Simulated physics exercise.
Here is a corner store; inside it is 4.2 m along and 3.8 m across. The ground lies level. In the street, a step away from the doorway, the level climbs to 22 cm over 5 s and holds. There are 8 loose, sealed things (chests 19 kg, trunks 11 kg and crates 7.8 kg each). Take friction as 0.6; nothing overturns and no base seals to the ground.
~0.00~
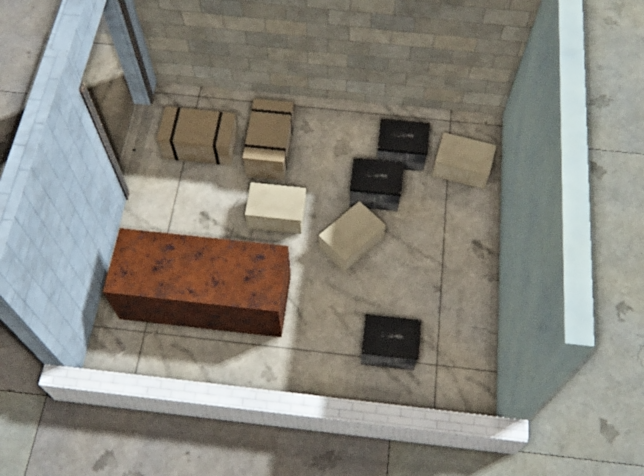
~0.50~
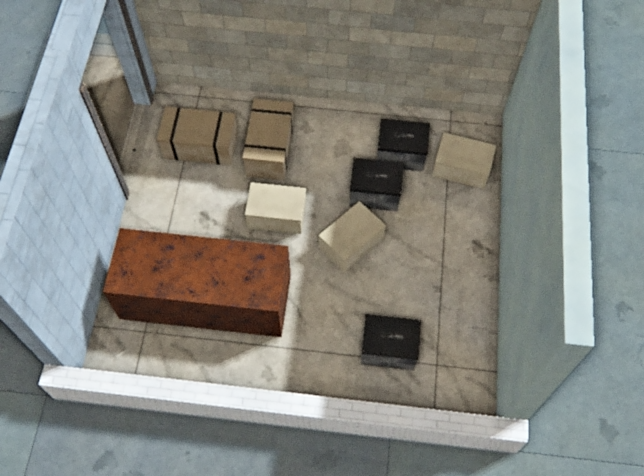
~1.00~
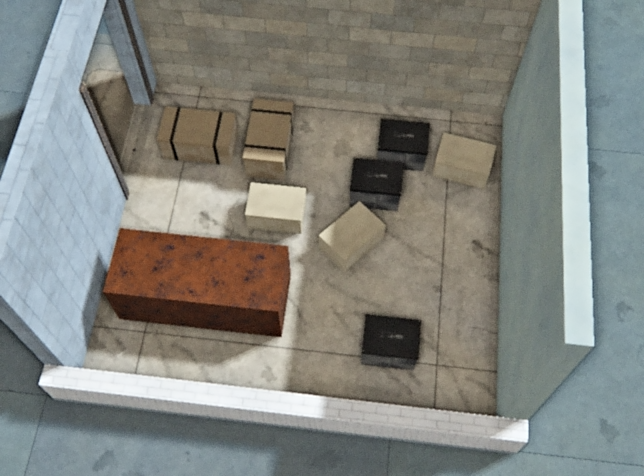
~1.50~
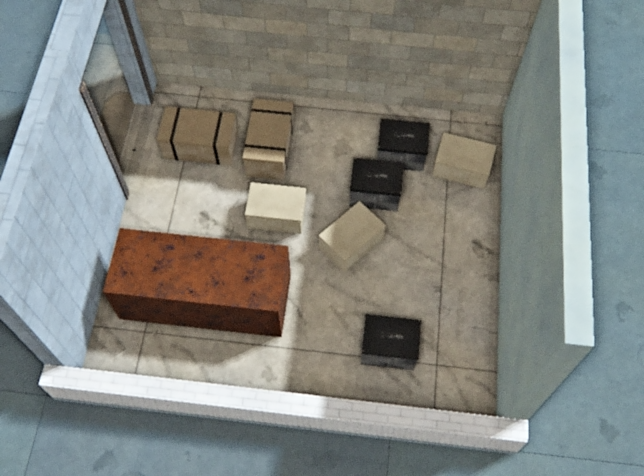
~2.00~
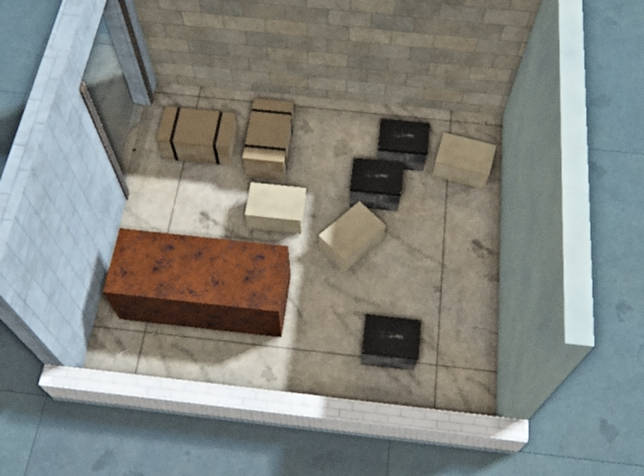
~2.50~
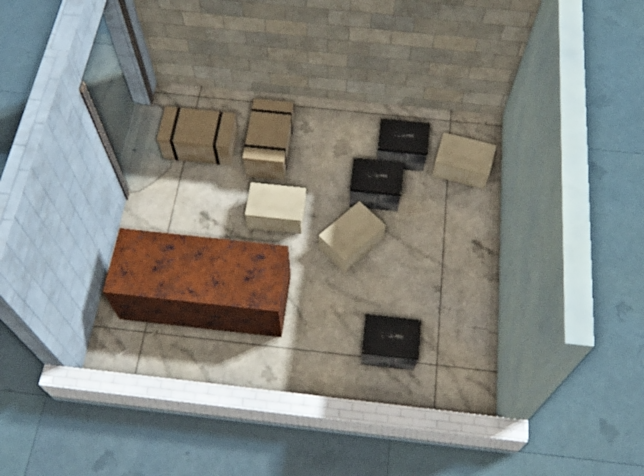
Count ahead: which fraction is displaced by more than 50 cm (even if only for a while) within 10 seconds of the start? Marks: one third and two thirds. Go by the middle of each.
It is at least two thirds.
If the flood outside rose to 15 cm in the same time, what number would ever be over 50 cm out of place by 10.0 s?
Then 4.
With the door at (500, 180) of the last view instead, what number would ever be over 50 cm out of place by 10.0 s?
Then 7.
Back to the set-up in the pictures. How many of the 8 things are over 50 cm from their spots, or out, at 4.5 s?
0 of them.
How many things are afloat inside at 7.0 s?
I count 3.
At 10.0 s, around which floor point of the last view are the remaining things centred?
Near (427, 261).
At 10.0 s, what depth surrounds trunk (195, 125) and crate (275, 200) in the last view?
About 11 and 11 cm.
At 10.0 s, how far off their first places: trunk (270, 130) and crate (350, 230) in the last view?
In that order: 200 cm, 200 cm.
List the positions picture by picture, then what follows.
The first frame shows a chest at (392, 336), on the bottom; a chest at (377, 176) rests on the ground; water covers 0.0 m2; 0 of 8 have shifted.
The second frame shows a chest at (392, 336), on the bottom; a chest at (377, 176), on the bottom; water covers 0.0 m2; 0 of 8 have shifted.
The third frame shows a chest at (392, 336) rests on the ground; a chest at (377, 176) rests on the ground; water covers 0.0 m2; 0 of 8 have shifted.
The fourth frame shows a chest at (392, 336) rests on the ground; a chest at (377, 176) rests on the ground; water covers 0.0 m2; 0 of 8 have shifted.
The fifth frame shows a chest at (392, 336), on the bottom; a chest at (377, 176), on the bottom; water covers 0.0 m2; 0 of 8 have shifted.
The sixth frame shows a chest at (392, 336) rests on the ground; a chest at (377, 176) rests on the ground; water covers 0.3 m2; 0 of 8 have shifted.
After 3.5 s 0 of 8 are over 50 cm from their spots; 0 afloat.
After 4.5 s 0 of 8 are over 50 cm from their spots; 1 afloat.
After 7.0 s 4 of 8 are over 50 cm from their spots; 3 afloat.
After 10.0 s 7 of 8 are over 50 cm from their spots, and 7 have been at some point; 8 afloat.
